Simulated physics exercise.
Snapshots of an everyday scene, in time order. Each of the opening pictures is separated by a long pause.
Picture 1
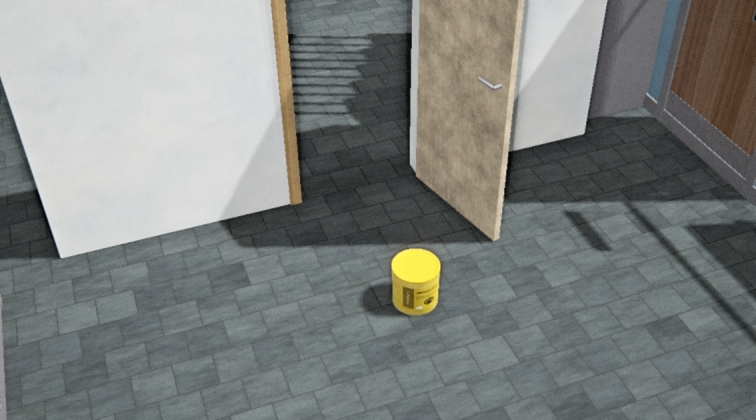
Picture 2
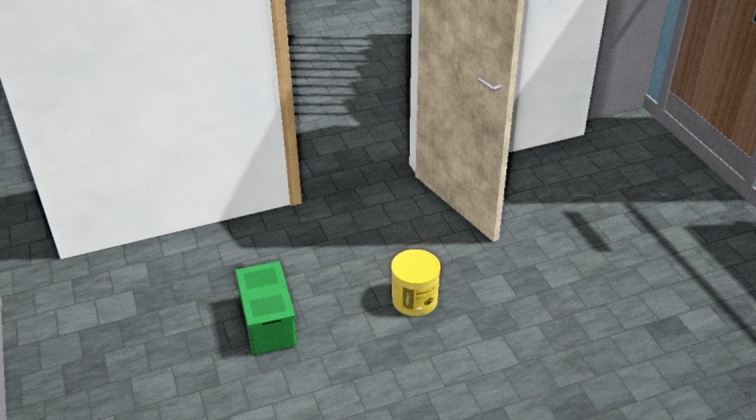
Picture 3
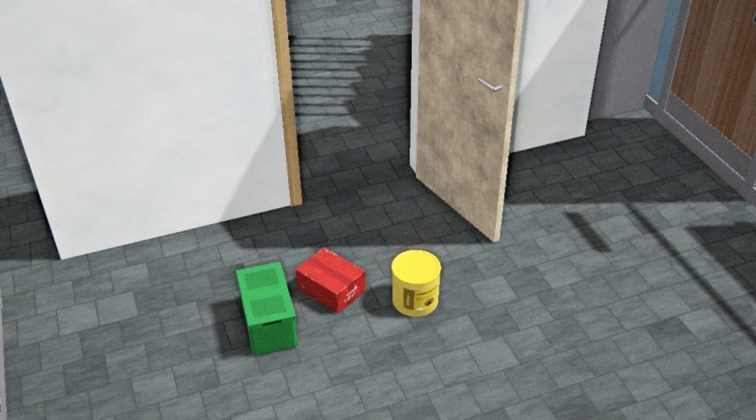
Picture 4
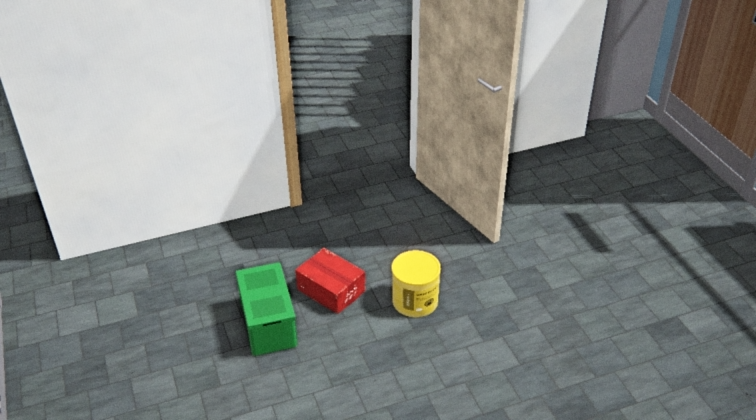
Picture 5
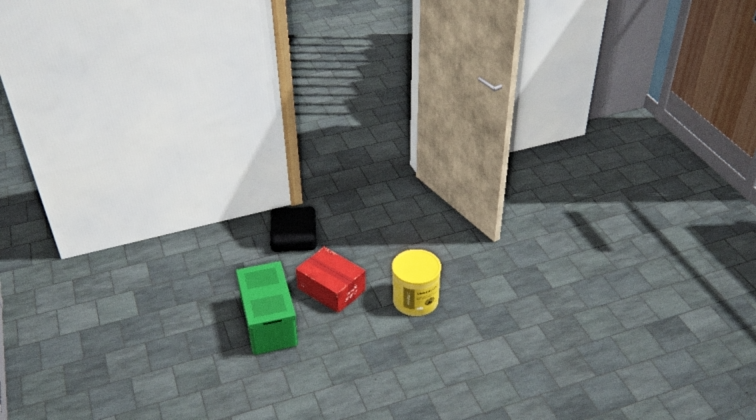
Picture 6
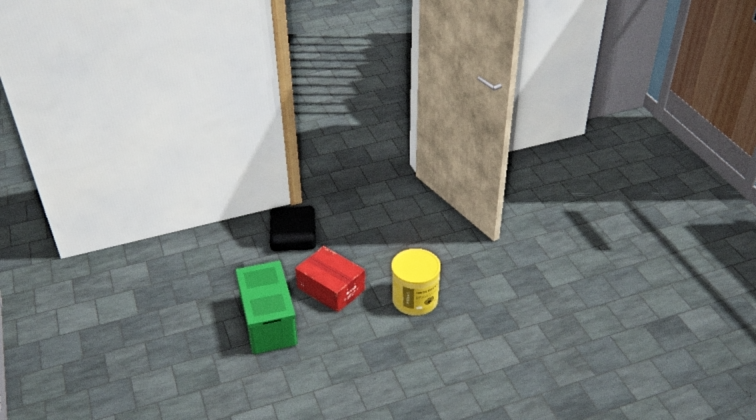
A door stays open as a green tote, red box and black cushion join a yellow pail.
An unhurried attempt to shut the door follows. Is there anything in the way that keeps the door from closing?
No - the door closes.
Then, 0.80 s after the last picture, door at 80°.
Then, 1.40 s after the last picture, door at 45°.
Then, 1.90 s after the last picture, door at 15°.
At rest, door at 0°; all 4 in place. Seen from the same camera at the end, black cushion near (290, 228).
